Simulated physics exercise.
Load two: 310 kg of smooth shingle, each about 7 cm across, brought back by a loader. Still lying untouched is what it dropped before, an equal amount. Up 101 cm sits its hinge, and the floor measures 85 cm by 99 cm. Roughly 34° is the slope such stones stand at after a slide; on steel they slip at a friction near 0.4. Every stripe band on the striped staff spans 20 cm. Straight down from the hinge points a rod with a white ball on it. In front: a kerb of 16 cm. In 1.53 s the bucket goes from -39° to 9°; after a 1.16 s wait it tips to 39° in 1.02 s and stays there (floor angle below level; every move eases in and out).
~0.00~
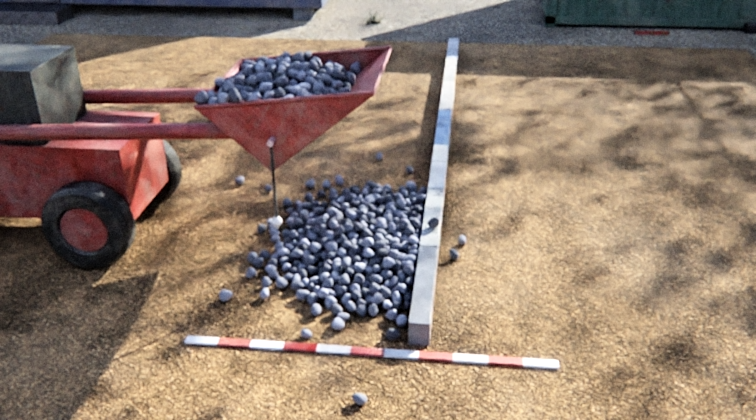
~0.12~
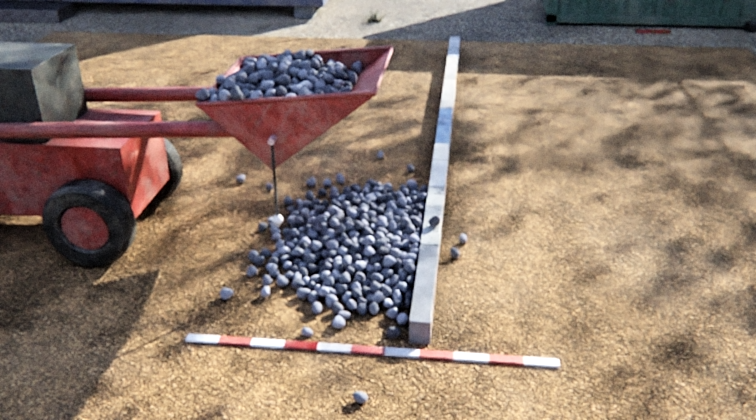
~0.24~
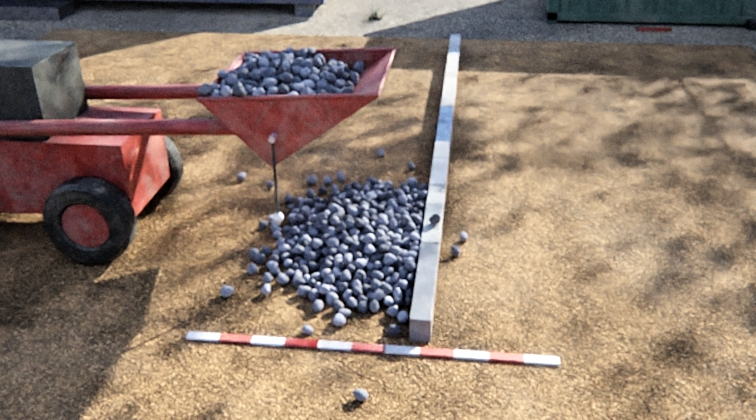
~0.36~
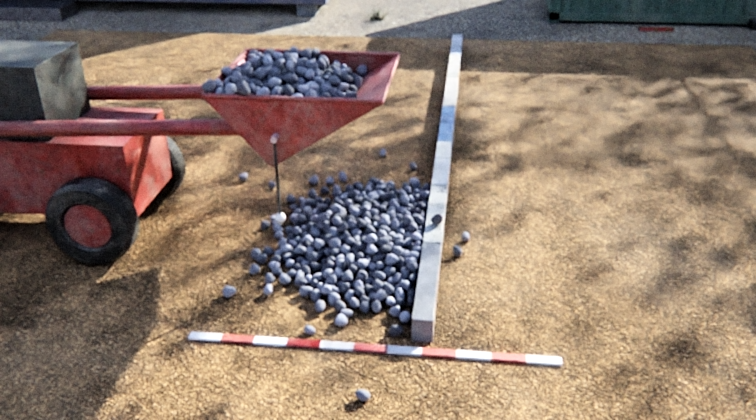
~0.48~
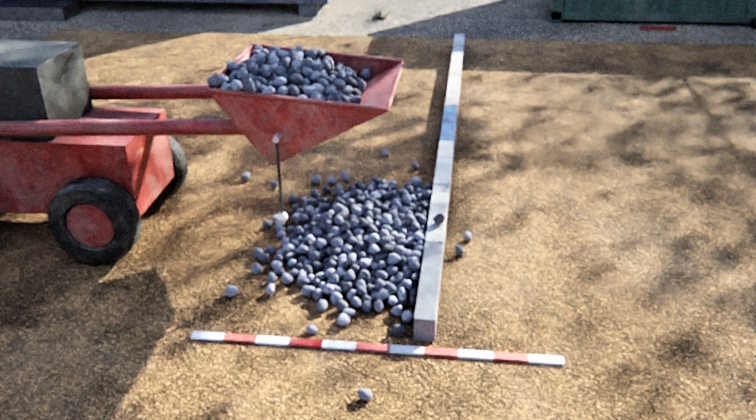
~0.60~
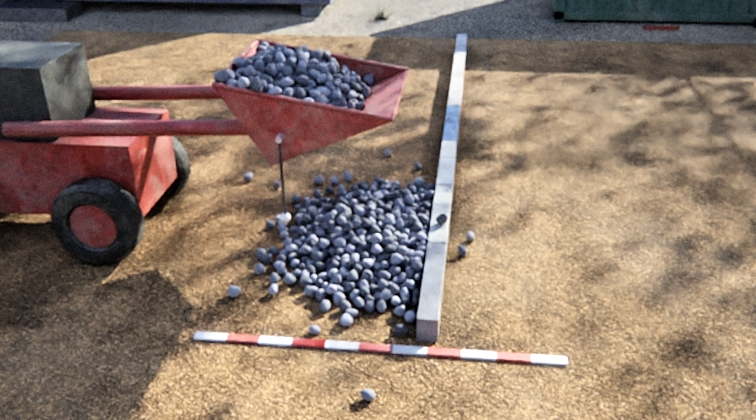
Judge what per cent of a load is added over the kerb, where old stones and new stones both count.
The amount added is about 28 per cent of a load.
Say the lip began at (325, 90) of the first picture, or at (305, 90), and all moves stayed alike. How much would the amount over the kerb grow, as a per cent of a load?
Near 0 in a hundred first, near 0 in a hundred second.
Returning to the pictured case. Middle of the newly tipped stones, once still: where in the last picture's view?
They settle centred around (415, 223).
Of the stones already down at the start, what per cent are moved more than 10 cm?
Some 0 percent, give or take.
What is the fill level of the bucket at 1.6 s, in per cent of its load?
Around 95 in a hundred.
After 1.1 s the floor is at 2°; in per cent of one load, 100 in the bucket, 100 on this side of the kerb; the foremost stones are at (437, 245).
After 1.6 s the floor is at 9°; in per cent of one load, 96 in the bucket, 104 on this side of the kerb; the foremost stones are at (439, 223).
After 4.2 s the floor is at 39°; in per cent of one load, 0 in the bucket, 174 on this side of the kerb, 26 over the kerb; the foremost stones are at (581, 223).
After 6.7 s the floor is at 39°; in per cent of one load, 0 in the bucket, 172 on this side of the kerb, 28 over the kerb; the foremost stones are at (581, 223). Net gain over the kerb, 28.
